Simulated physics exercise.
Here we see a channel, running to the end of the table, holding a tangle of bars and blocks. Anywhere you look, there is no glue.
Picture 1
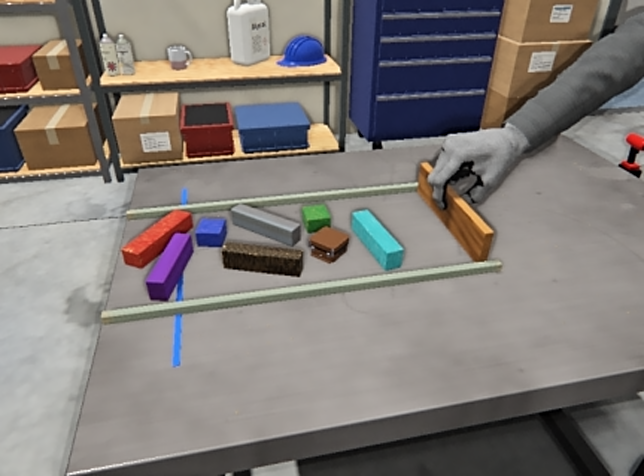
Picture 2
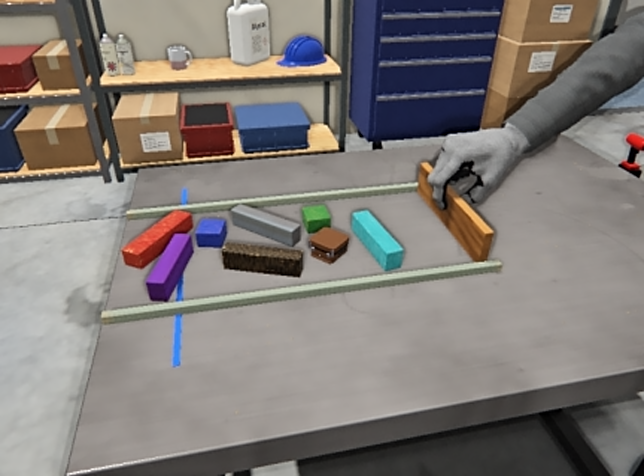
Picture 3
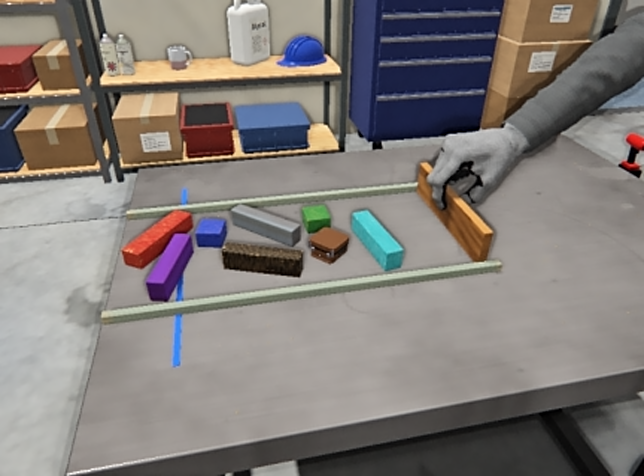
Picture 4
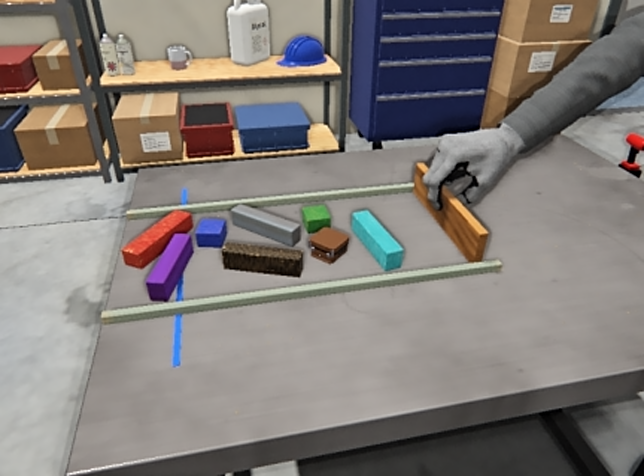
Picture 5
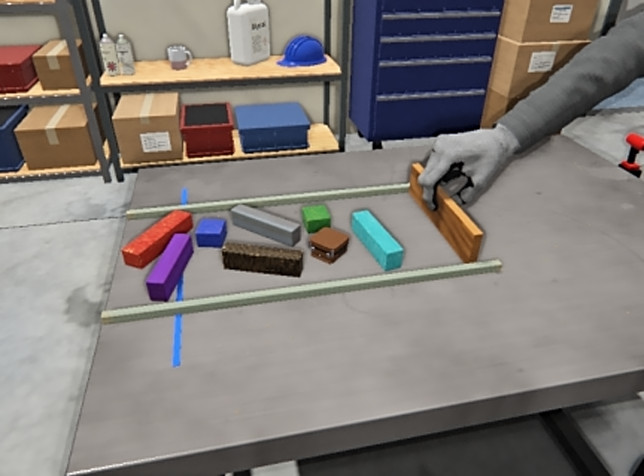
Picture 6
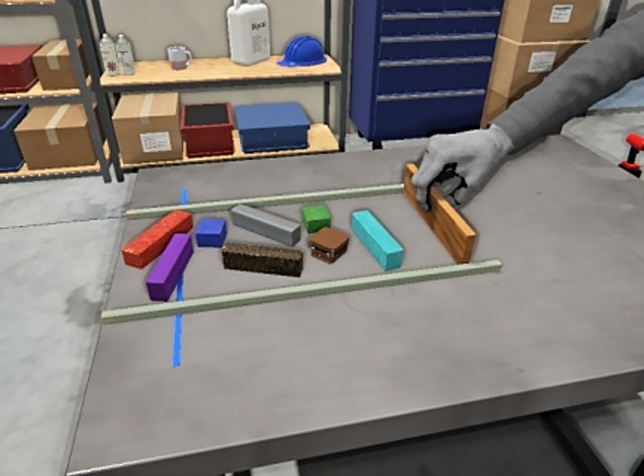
On a grey workbench, a gloved hand slides a wooden board slightly left toward scattered colored blocks.
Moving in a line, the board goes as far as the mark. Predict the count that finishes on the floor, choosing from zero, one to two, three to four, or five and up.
The count on the floor is one to two.
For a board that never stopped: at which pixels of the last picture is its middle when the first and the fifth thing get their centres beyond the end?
Pixels in order: Roughly (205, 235), roughly (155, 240).
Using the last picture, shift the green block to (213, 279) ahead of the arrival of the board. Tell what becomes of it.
Lab note: Started there, it remains on top.
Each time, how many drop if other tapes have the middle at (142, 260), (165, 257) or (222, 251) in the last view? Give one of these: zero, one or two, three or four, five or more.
Falls: 5 or more; three or four; no fall at all.
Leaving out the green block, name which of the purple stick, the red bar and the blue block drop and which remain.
Final state: Purple stick off, red bar off, blue block in place.
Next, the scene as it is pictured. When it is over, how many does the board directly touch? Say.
Total: 2.
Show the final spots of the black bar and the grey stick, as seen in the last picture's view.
First (131, 282), then (145, 230).
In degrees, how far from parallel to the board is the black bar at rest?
I'd say it's about 45° out of line.
A little later, none off yet; red bar at rest near (160, 238); purple stick at rest near (172, 266); blue block at rest near (212, 233).
When it is over, the number that fall off is one or two; down, purple stick and red bar.
